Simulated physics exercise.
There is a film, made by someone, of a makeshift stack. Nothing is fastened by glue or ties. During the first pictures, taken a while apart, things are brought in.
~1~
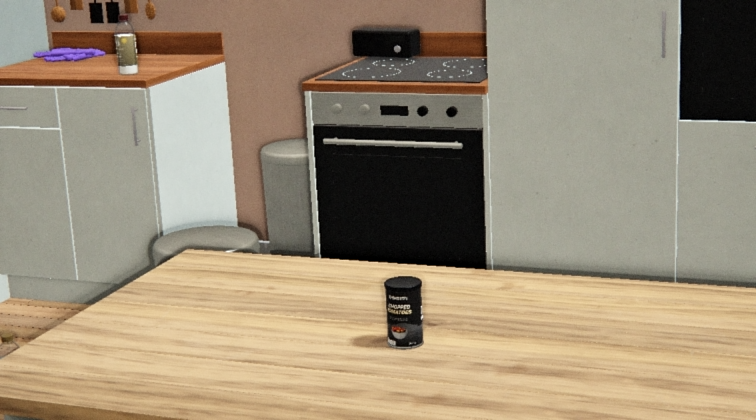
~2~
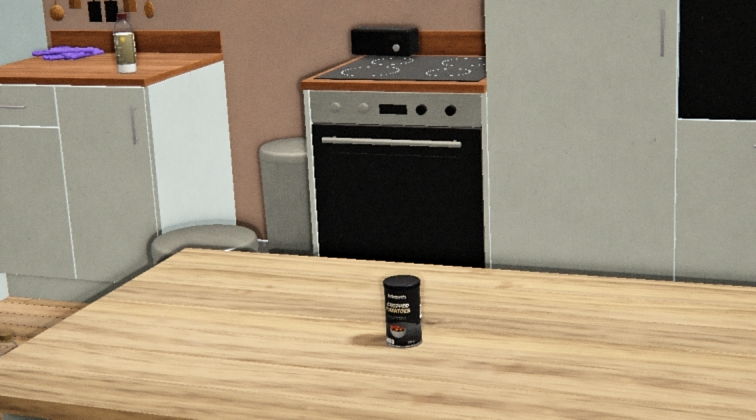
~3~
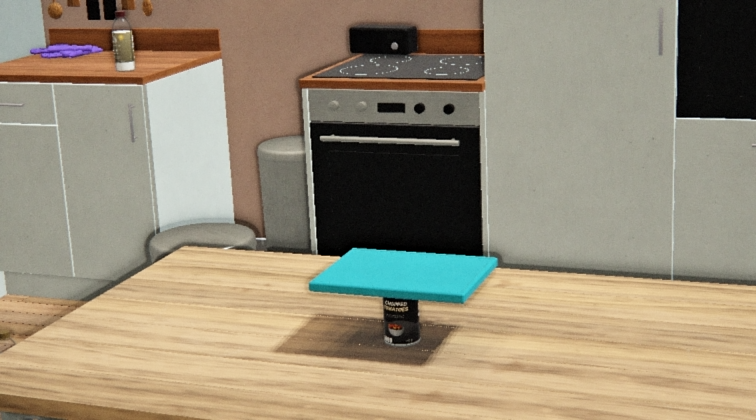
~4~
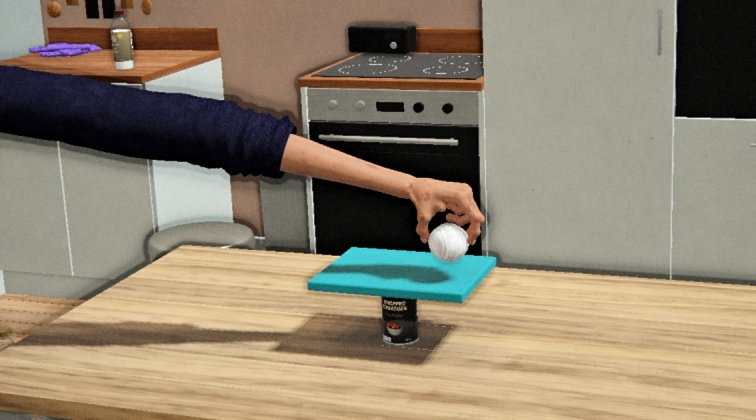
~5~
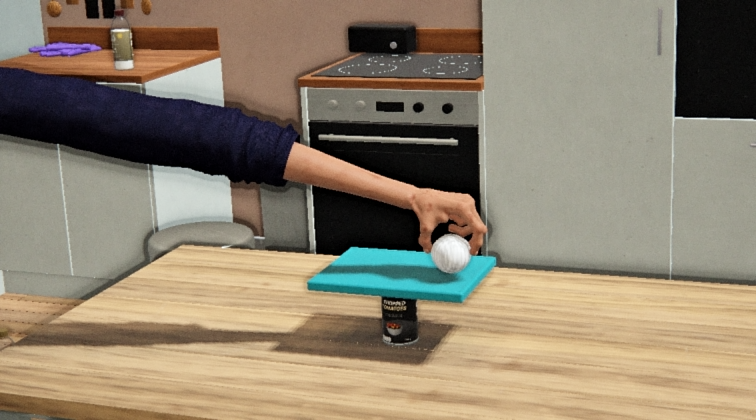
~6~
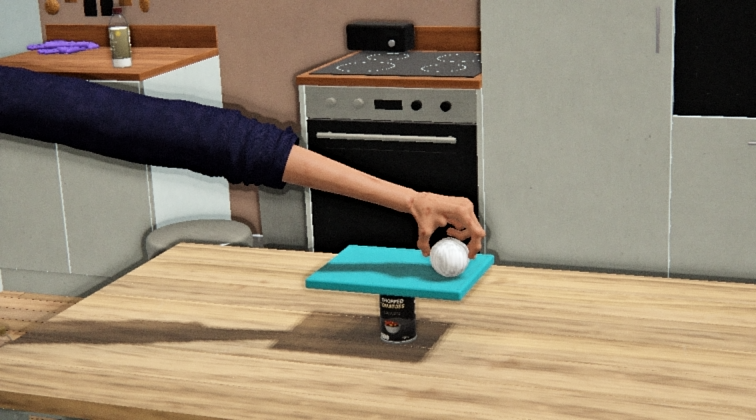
A hand in a dark blue sleeve reaches in from the left and lowers a white ball-like onion onto the right part of a turquoise board, keeping hold of it. The board, which appears first, lies flat atop a small black tin on a pale wooden table. The nearly still camera looks slightly down across a kitchen with grey cabinets and a black oven.
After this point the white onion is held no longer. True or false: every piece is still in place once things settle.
False.
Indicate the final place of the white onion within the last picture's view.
At about (538, 347).
Then, 0.40 s on from there, white onion now fallen; turquoise lid turned 38° from how it was put.
Then, 0.50 s on from there, turquoise lid turned 50° from how it was put.
Then, 0.60 s on from there, turquoise lid turned 40° from how it was put; black tin shifted a little.
Then, 0.80 s on from there, turquoise lid now fallen; black tin shifted about its own width.
In the end, fallen, turquoise lid and white onion; moved from the start, black tin. At the end, from the last picture's camera, white onion near (538, 347). The stack comes apart.
